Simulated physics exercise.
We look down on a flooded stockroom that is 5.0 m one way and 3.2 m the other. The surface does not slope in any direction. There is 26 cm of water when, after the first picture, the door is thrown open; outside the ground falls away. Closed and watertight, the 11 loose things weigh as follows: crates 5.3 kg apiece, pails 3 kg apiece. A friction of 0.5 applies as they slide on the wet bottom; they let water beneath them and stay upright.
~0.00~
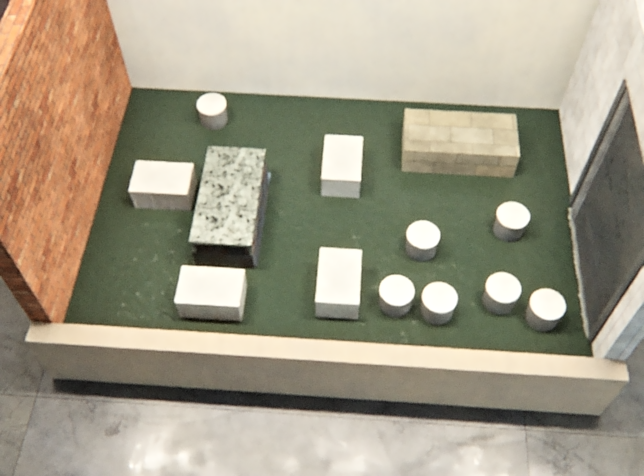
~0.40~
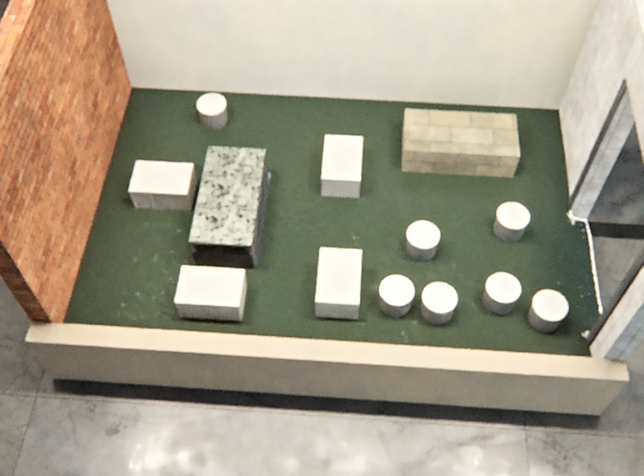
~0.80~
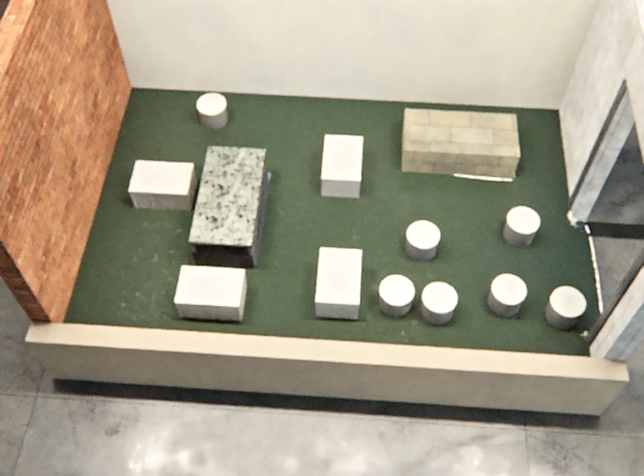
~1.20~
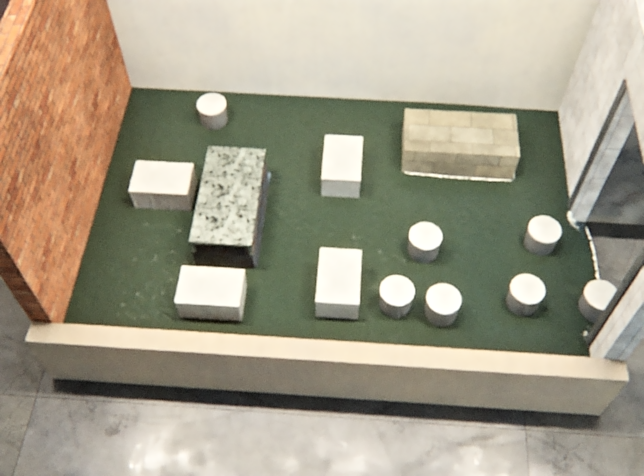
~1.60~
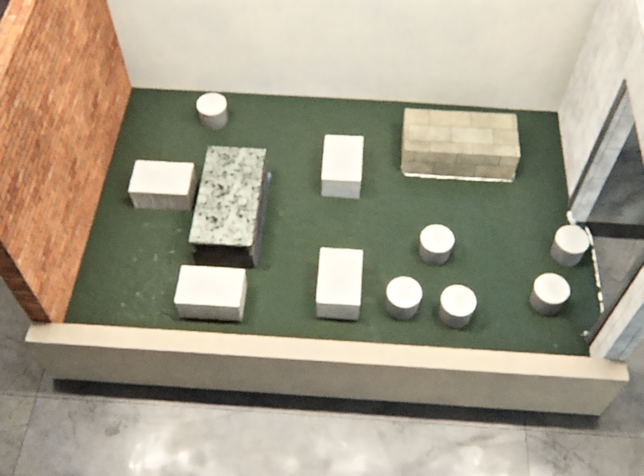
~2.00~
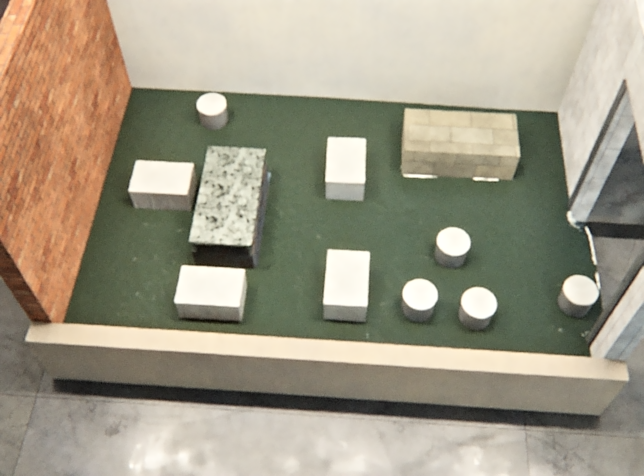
To begin with, white boxes and cylinders rest still on a dark green surface inside a walled enclosure, and the dark door at right opens. The cylinders nearest the opening drift right, two passing out of sight there one after another, while others follow more slowly and the middle boxes barely shift.
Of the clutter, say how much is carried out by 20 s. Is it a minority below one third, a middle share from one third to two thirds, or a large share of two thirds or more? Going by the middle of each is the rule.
A large share.
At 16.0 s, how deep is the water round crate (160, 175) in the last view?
10 cm.
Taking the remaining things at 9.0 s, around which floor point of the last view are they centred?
Somewhere near (305, 220).
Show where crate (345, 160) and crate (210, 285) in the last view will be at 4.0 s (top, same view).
(401, 195) and (268, 291), roughly.
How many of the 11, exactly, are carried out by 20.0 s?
That comes to 9 in all.
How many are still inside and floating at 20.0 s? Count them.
Total: 2.
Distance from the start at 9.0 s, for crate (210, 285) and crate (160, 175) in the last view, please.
Answer, in order asked: 200 cm, 10 cm.
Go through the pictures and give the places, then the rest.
In the first picture, a pail at (504, 287) floats; a pail at (440, 297), afloat; about 3910 L in view; 0 of 11 have shifted.
In the second picture, a pail at (504, 287), afloat; a pail at (440, 297) floats; about 3860 L in view; 0 of 11 have shifted.
In the third picture, a pail at (509, 289), afloat, 6 cm from its start; a pail at (440, 297) floats; 26 cm deep round most things; 3 of 11 have shifted.
In the fourth picture, a pail at (528, 289), afloat, 25 cm from its start; a pail at (444, 298), afloat, 4 cm from its start; about 3700 L in view; 3 of 11 have shifted.
In the fifth picture, a pail at (552, 288) floats, 48 cm from its start; a pail at (459, 300), afloat, 19 cm from its start; about 3620 L in view; 6 of 11 have shifted.
In the sixth picture, a pail at (581, 290), afloat, 76 cm from its start; a pail at (479, 303) floats, 38 cm from its start; about 3530 L in view; 7 of 11 have shifted.
After 4.0 s 3 of 11 are out; 8 afloat.
After 9.0 s 8 of 11 are out; 3 afloat.
After 16.0 s 9 of 11 are out; 2 afloat.
After 20.0 s 9 of 11 are out; 2 afloat.
